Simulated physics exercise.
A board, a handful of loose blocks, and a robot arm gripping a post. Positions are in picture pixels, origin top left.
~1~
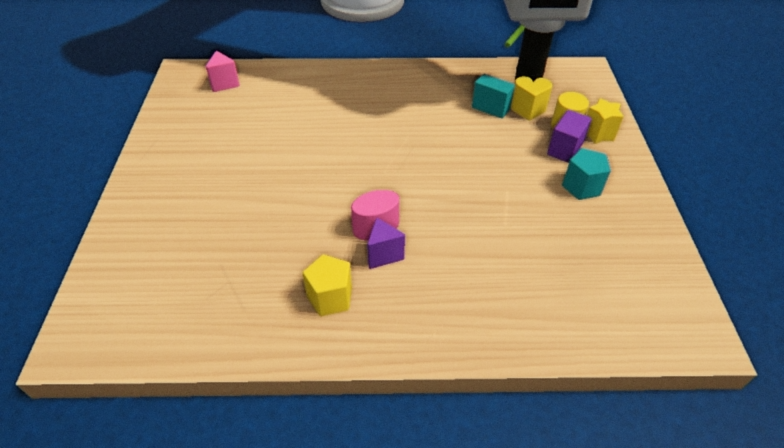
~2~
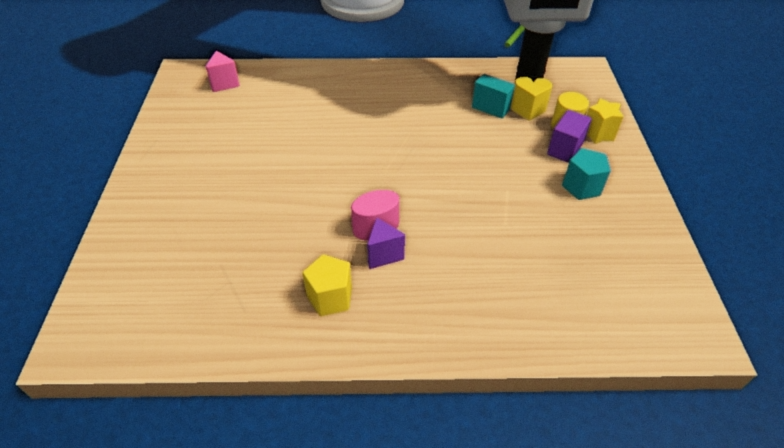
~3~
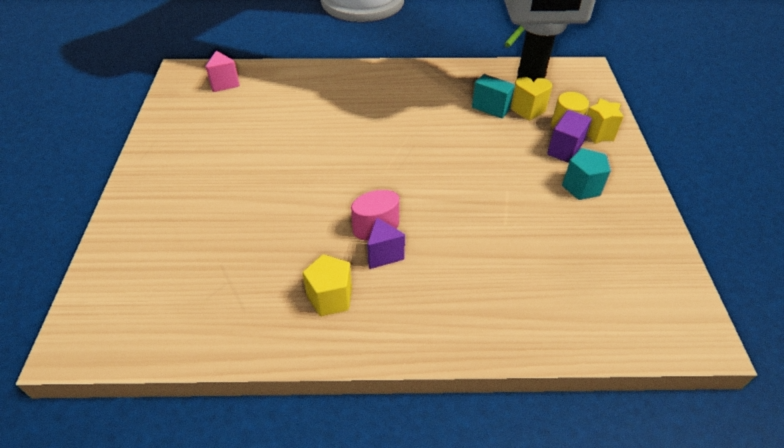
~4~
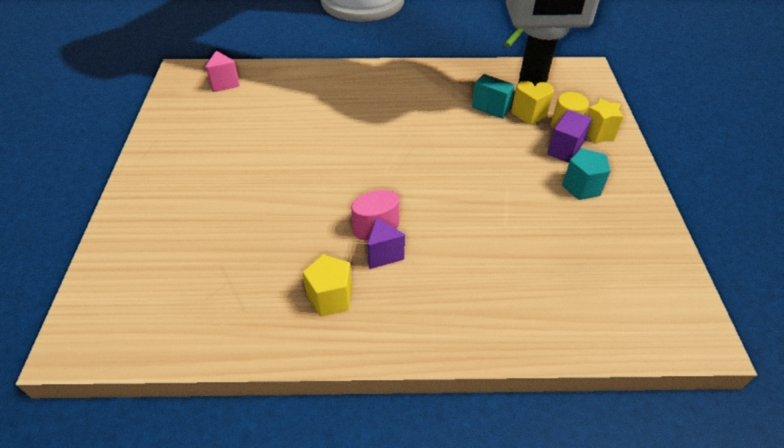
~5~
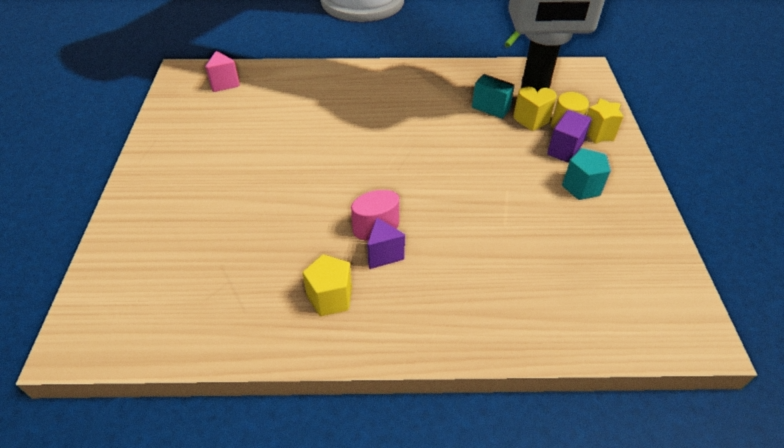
Robot arm holding a dark post, barely moving at first, then nudging a yellow heart-shaped block slightly toward the viewer.
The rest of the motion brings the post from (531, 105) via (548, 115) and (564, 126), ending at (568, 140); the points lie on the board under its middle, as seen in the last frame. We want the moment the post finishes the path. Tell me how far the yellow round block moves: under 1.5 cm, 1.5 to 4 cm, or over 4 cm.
Verdict: More than 4 cm.
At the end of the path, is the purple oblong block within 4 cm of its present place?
Yes, that is what happens.
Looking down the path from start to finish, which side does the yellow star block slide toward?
Heads left.
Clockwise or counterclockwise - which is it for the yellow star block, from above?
From overhead, the rotation is counterclockwise.
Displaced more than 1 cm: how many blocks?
Three or more.
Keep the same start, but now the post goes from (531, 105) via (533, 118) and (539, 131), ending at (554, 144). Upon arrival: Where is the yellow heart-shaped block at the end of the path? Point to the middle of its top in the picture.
Somewhere near (546, 130).
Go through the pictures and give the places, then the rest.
Post's lower end at (528, 83); yellow heart-shaped block at (534, 84); purple oblong block at (573, 123); yellow round block at (574, 100); yellow star block at (608, 108), in the first frame.
Post at (528, 83); blocks still, in the second frame.
Post at (529, 86); blocks still, in the third frame.
Post at (531, 90); yellow heart-shaped block at (536, 88), in the fourth frame.
Post at (538, 94); yellow heart-shaped block at (538, 94); purple oblong block at (573, 123); yellow round block at (574, 100); yellow star block at (608, 108), in the fifth frame.
On the path given first. Halfway along, post at (559, 111); yellow heart-shaped block at (542, 103), turned 45° clockwise; purple oblong block at (575, 128); yellow round block at (588, 109); yellow star block at (617, 112), turned 35° anticlockwise.
At the end, post at (571, 130); yellow heart-shaped block at (542, 103), turned 55° clockwise; purple oblong block at (574, 137), turned 20° clockwise; yellow round block at (607, 124); yellow star block at (631, 116), turned 60° anticlockwise.
